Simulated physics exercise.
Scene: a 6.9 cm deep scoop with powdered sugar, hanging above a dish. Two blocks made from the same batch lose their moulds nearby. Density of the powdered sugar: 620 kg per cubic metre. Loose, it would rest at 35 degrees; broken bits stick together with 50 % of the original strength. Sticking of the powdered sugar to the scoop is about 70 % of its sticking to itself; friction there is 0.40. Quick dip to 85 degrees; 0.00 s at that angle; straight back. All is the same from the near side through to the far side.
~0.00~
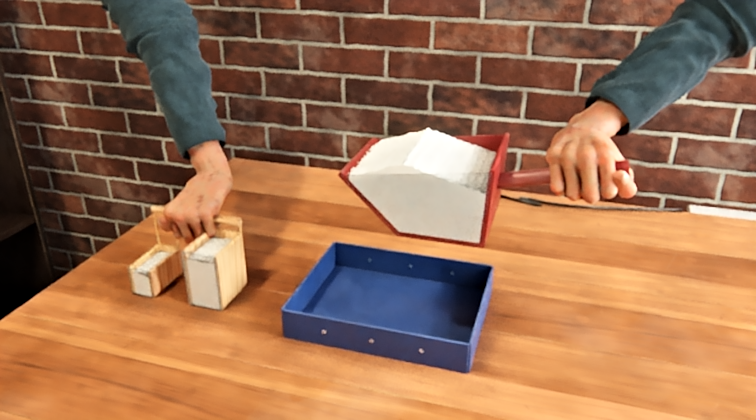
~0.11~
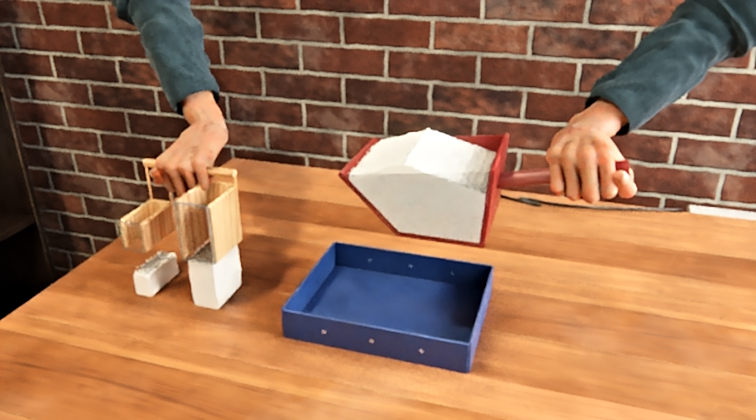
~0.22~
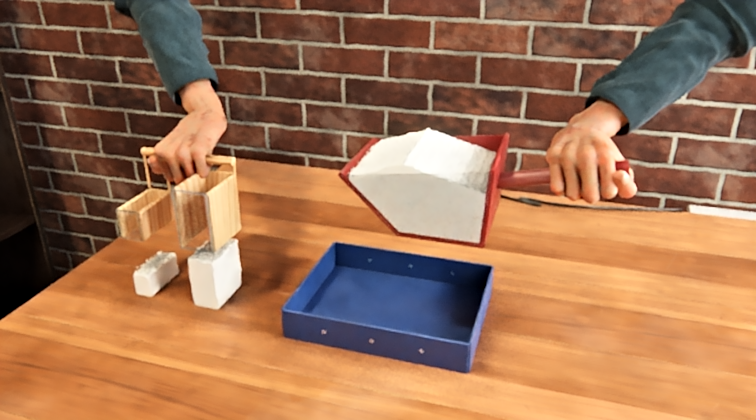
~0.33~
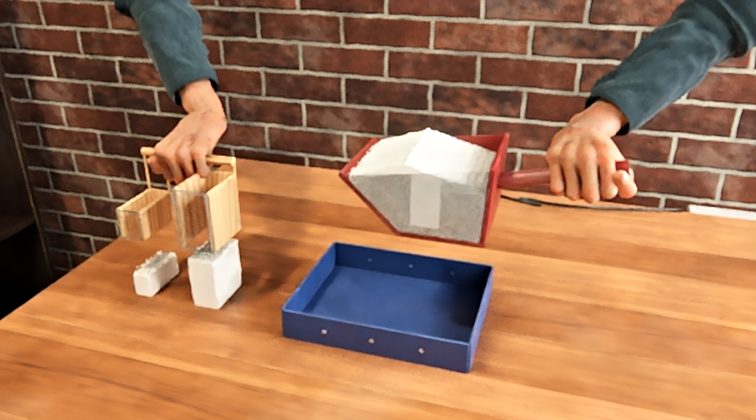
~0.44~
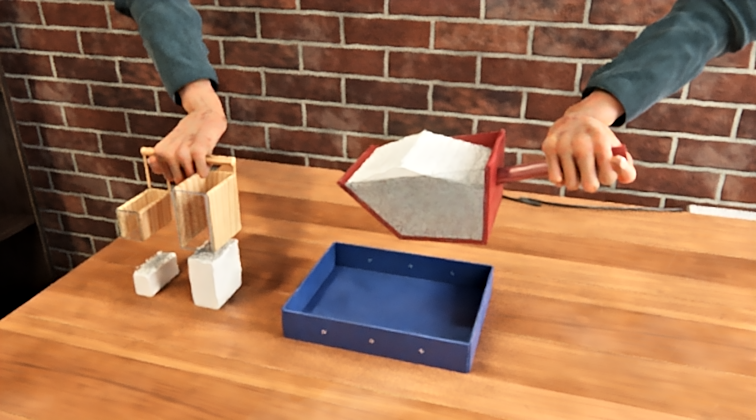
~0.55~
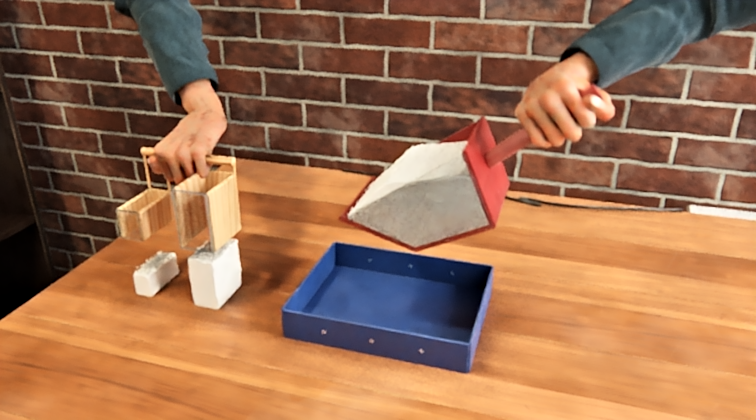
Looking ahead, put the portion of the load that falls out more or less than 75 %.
Smaller than 75 %.
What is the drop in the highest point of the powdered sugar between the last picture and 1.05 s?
Around 3.5 cm.
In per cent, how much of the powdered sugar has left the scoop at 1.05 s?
Value: Near 55 %.
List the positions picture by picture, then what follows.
In the first picture, lip at (342, 173), tilt 0 degrees; highest point of the powdered sugar at (401, 165); test blocks 3.7 cm, 7.9 cm high (left to right).
In the second picture, lip at (342, 173), tilt 0 degrees; highest point of the powdered sugar at (401, 165); test blocks 3.7 cm, 7.9 cm high (left to right).
In the third picture, lip at (342, 173), tilt 0 degrees; highest point of the powdered sugar at (401, 165); test blocks 3.7 cm, 7.9 cm high (left to right).
In the fourth picture, lip at (342, 173), tilt 0 degrees; highest point of the powdered sugar at (401, 165); test blocks 3.7 cm, 7.9 cm high (left to right).
In the fifth picture, lip at (341, 181), tilt 5 degrees; highest point of the powdered sugar at (403, 168); test blocks 3.7 cm, 7.9 cm high (left to right).
In the sixth picture, lip at (342, 217), tilt 27 degrees; highest point of the powdered sugar at (460, 176); test blocks 3.7 cm, 7.9 cm high (left to right).
By 0.78 s, the scoop is at 78 degrees and 0 % has left it.
By 1.05 s, the scoop is at 62 degrees and 57 % has left it.
By 1.33 s, the scoop is at 3 degrees and 61 % has left it.
By 1.60 s, the scoop is at 0 degrees and 61 % has left it.
By 1.91 s, at the end, the scoop is at 0 degrees and 61 % has left it.
